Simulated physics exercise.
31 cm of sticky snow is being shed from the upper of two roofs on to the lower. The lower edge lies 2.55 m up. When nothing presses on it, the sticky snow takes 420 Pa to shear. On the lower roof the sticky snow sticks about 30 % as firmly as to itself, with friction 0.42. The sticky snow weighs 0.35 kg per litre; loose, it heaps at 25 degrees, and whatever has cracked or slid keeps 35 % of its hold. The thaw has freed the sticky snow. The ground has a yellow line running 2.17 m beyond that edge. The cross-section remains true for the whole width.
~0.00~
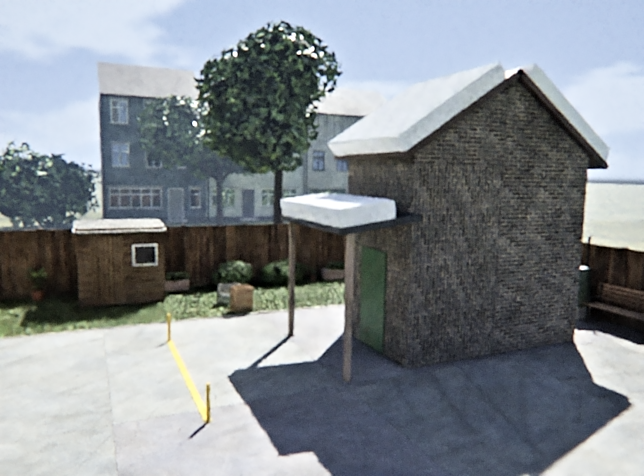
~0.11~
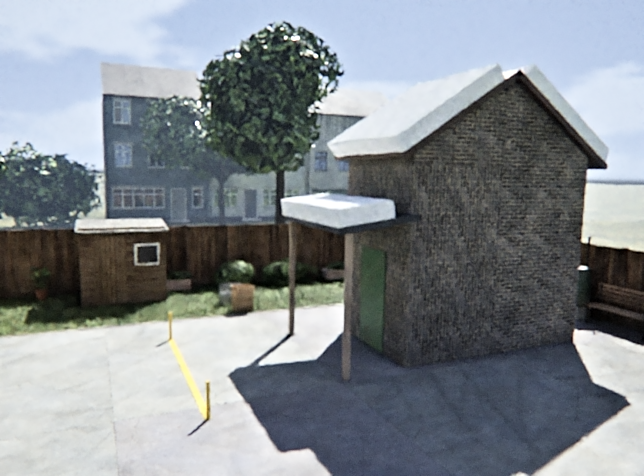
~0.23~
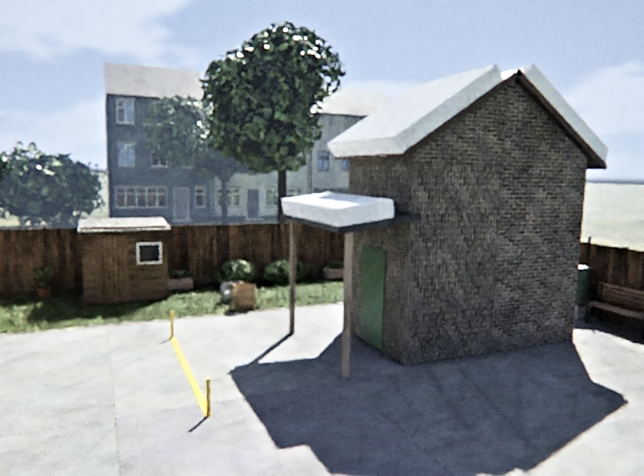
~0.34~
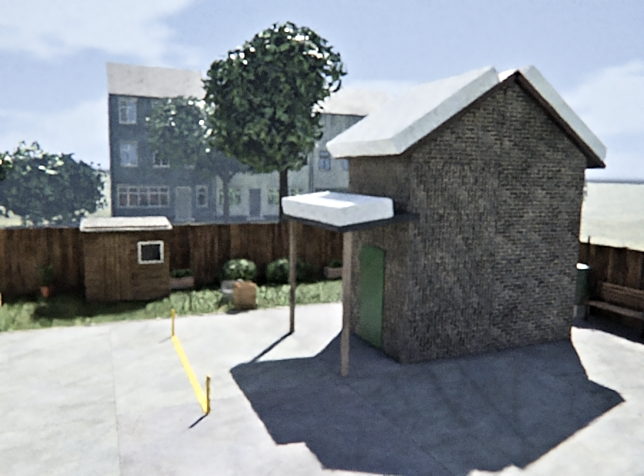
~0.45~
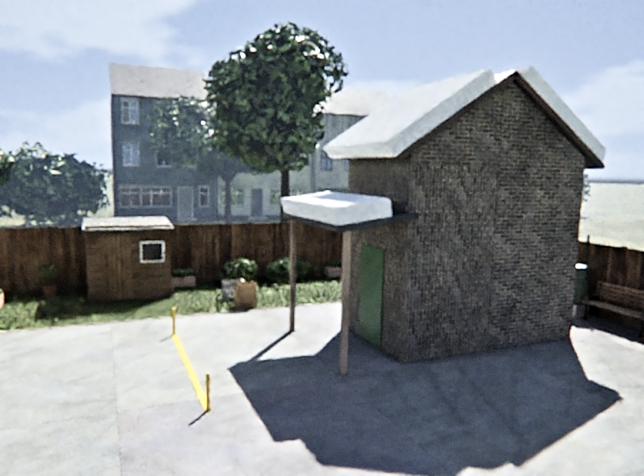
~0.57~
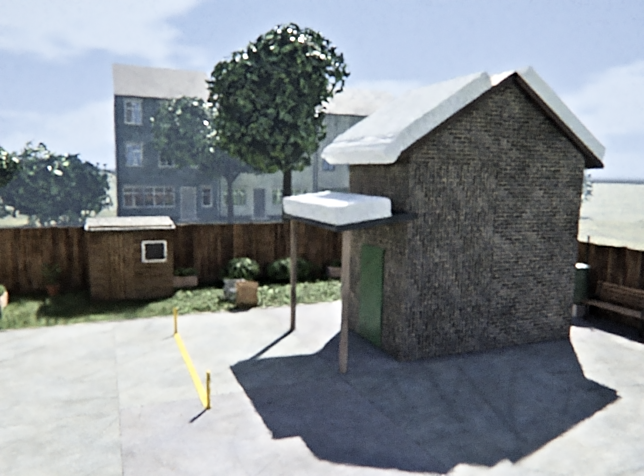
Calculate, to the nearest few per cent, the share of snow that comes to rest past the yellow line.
Roughly 21 per cent.
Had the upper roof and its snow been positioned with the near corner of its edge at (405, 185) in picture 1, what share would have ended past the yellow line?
0 %.
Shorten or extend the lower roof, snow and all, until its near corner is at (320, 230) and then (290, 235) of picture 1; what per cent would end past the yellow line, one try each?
16 %, then 5 %.
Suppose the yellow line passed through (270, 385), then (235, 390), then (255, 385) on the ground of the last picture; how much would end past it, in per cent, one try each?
In order, some 45, 30 and 40 percent would end past it.
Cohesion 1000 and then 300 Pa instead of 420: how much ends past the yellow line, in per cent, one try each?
About 0 % first, about 25 % second.
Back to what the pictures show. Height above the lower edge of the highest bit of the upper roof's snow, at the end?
Looks like around 0.6 m above that edge.
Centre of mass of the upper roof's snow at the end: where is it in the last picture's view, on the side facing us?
Roughly pixel (256, 337) on the near face.
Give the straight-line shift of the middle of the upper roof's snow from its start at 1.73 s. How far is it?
Roughly 2.0 m.
After 1.10 s, none is below the lower edge and 0 % is past the line.
After 1.73 s, none is below the lower edge and 0 % is past the line.
After 2.37 s, 44 % is below the lower edge and 0 % is past the line.
After 3.00 s, 66 % is below the lower edge and 18 % is past the line.
After 3.70 s, 66 % is below the lower edge and 21 % is past the line.
